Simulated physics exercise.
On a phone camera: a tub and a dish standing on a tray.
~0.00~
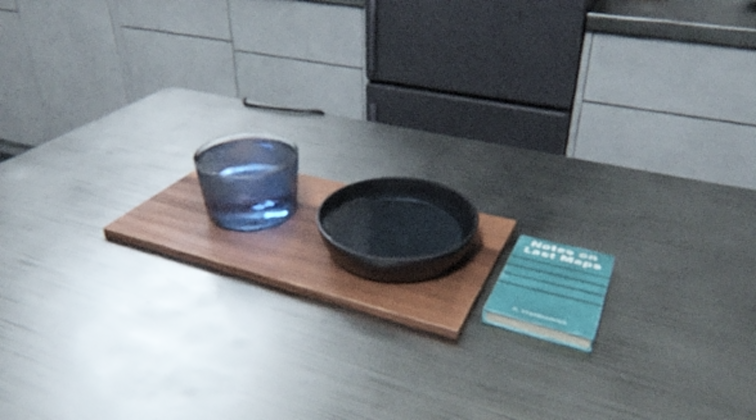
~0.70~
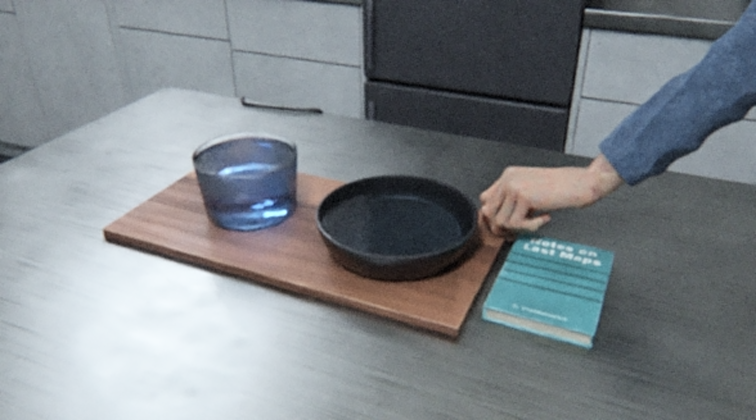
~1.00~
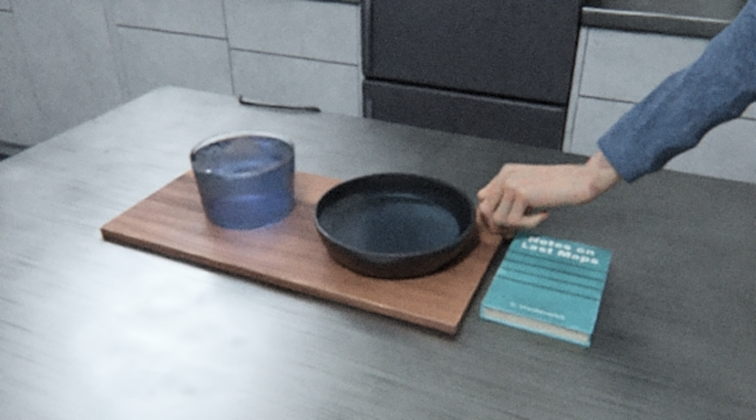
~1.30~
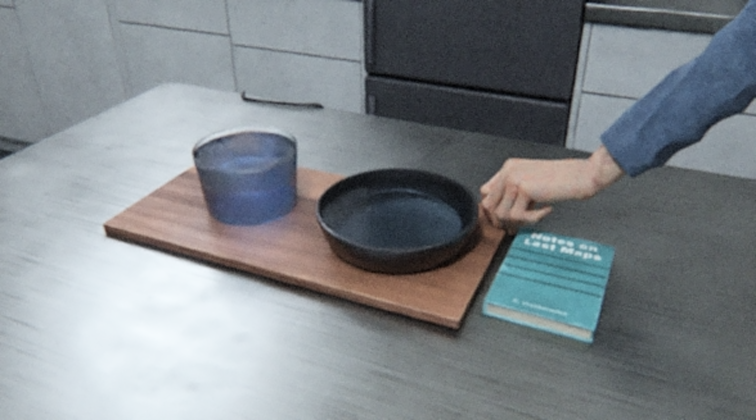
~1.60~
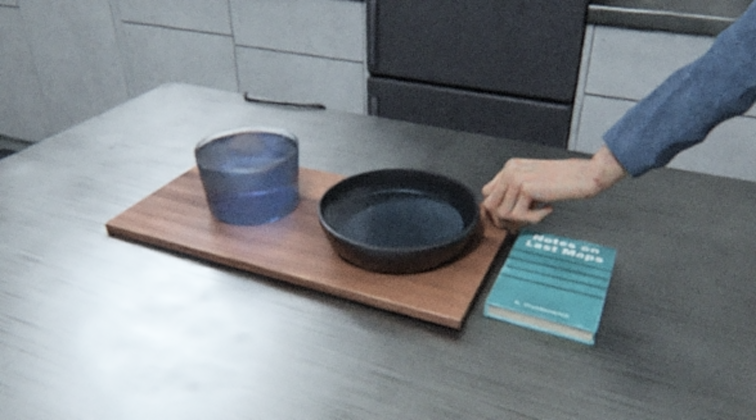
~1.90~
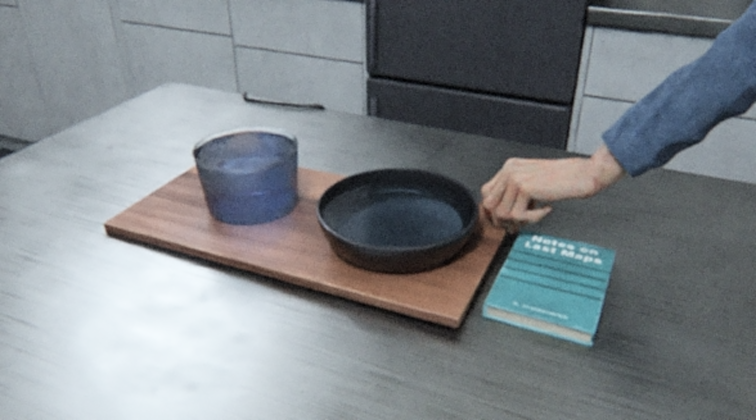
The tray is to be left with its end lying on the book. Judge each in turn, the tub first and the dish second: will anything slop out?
On the left the tub: No, it all stays in. On the right the dish: No, it all stays in.
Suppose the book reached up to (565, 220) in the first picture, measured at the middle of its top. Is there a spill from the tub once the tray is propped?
My answer: It splashes out.
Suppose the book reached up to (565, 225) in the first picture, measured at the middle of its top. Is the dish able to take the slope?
It brims over.
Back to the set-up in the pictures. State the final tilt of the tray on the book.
Tilt at rest: Approx. 2 degrees.
After 2.6 s, the tray slopes by about 2°; tub, nothing has left it; dish, nothing has left it.
After 3.4 s, the tray slopes by about 3°; tub, nothing has left it; dish, nothing has left it.
After 4.6 s, the tray slopes by about 2°, resting on the book; tub, nothing has left it; dish, nothing has left it.
